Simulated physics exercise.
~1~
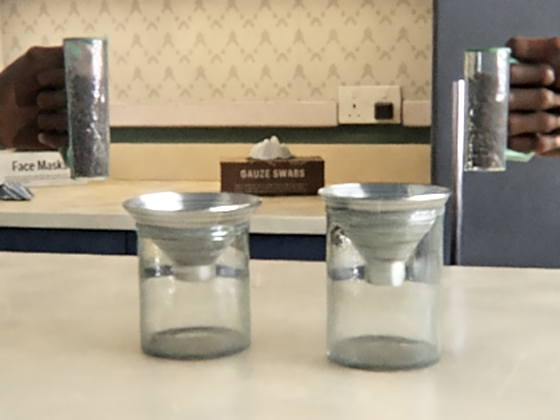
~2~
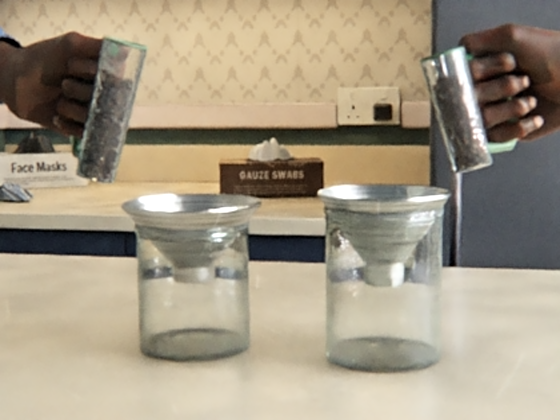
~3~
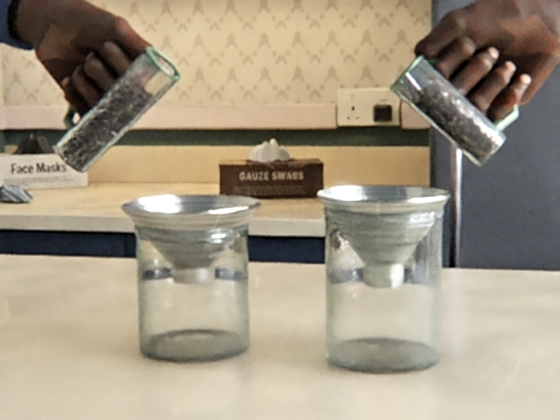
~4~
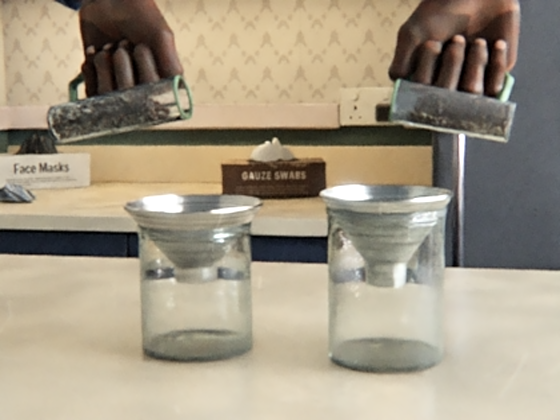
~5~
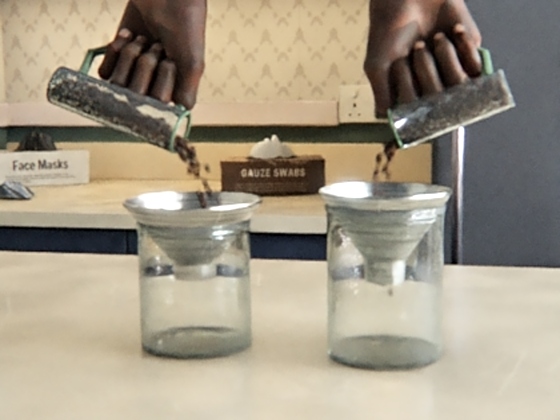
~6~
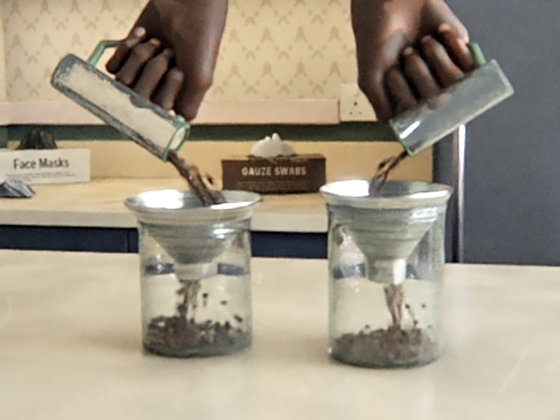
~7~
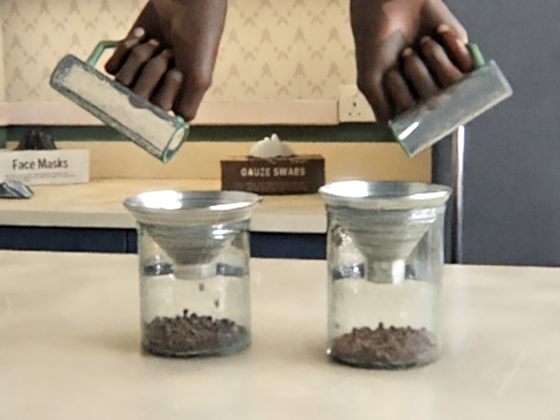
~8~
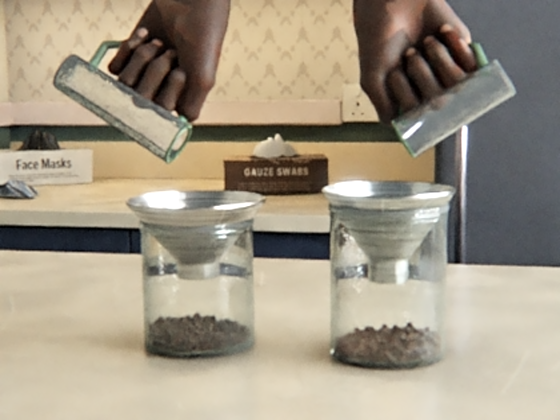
Two hands tip cups of dark bits through metal funnels, and everything lands in the jars.
